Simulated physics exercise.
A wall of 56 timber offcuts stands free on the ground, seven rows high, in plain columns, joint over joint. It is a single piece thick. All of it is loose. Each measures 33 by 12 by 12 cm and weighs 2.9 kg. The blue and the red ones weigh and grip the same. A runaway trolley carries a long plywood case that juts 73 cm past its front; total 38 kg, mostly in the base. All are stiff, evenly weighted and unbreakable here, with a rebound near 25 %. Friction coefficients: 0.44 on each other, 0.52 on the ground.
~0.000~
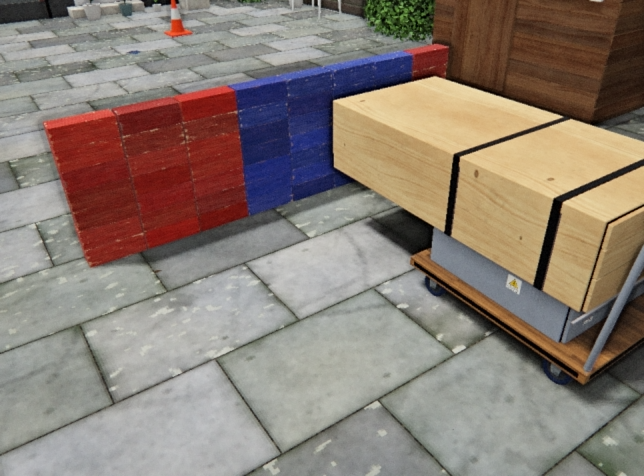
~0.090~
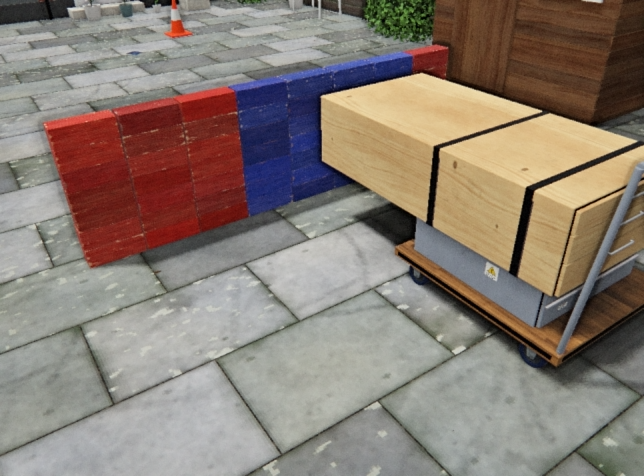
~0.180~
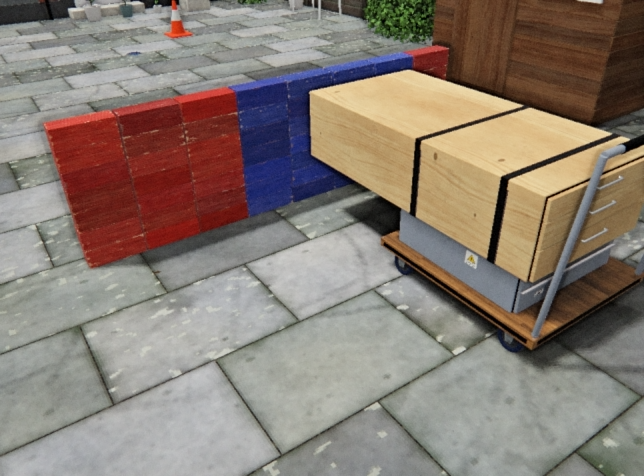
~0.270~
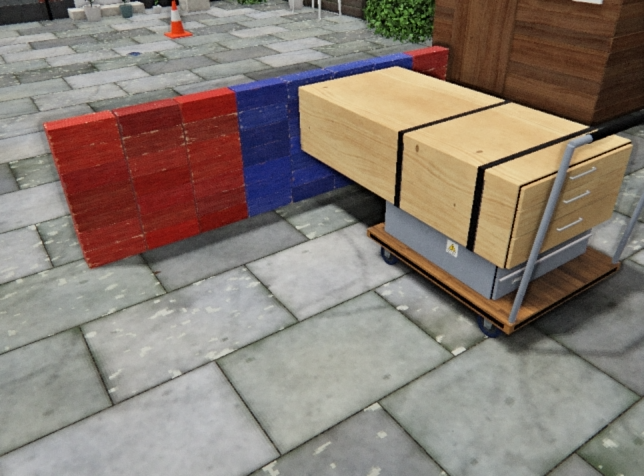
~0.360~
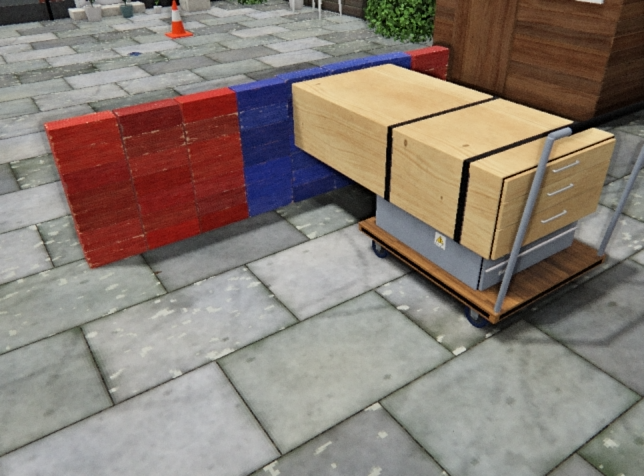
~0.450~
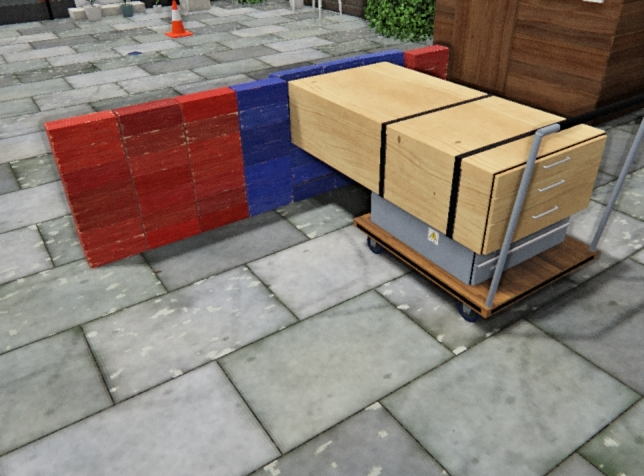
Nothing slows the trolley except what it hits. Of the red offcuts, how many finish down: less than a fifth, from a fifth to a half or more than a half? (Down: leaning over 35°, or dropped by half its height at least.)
The part is less than a fifth.
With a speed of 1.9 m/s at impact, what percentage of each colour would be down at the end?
Then red 0, blue 50 per cent.
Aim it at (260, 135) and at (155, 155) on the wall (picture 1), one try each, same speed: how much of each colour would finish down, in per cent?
Red 20 then 60, blue 50 then 0 per cent.
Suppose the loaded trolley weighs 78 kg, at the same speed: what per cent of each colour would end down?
Then red 0, blue 60 per cent.
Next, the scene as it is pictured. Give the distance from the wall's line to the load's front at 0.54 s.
Some 10 cm beyond.
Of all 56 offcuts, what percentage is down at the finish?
Roughly 30 per cent of them.
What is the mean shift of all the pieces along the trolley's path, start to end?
Some 15 cm on average.
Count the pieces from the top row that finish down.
3 of them.
By 0.54 s, load 11 cm past the wall's line, still rolling; none of the 28 red offcuts down (0 of 56 in all colours); top red offcut unmoved.
By 0.70 s, load 16 cm past the wall's line, still rolling; none of the 28 red offcuts down (13 of 56 in all colours); top red offcut unmoved.
By 0.86 s, load 22 cm past the wall's line, still rolling; none of the 28 red offcuts down (17 of 56 in all colours); top red offcut unmoved.
By 1.02 s, load 26 cm past the wall's line, still rolling; none of the 28 red offcuts down (17 of 56 in all colours); top red offcut unmoved.
When it is over (1.5 s), load 37 cm past the wall's line, still rolling; none of the 28 red offcuts down (17 of 56 in all colours); top red offcut unmoved; top blue offcut unmoved. That is 0 per cent. In pixels of the last frame, middles, top red offcut near (148, 117), top blue offcut near (259, 94).
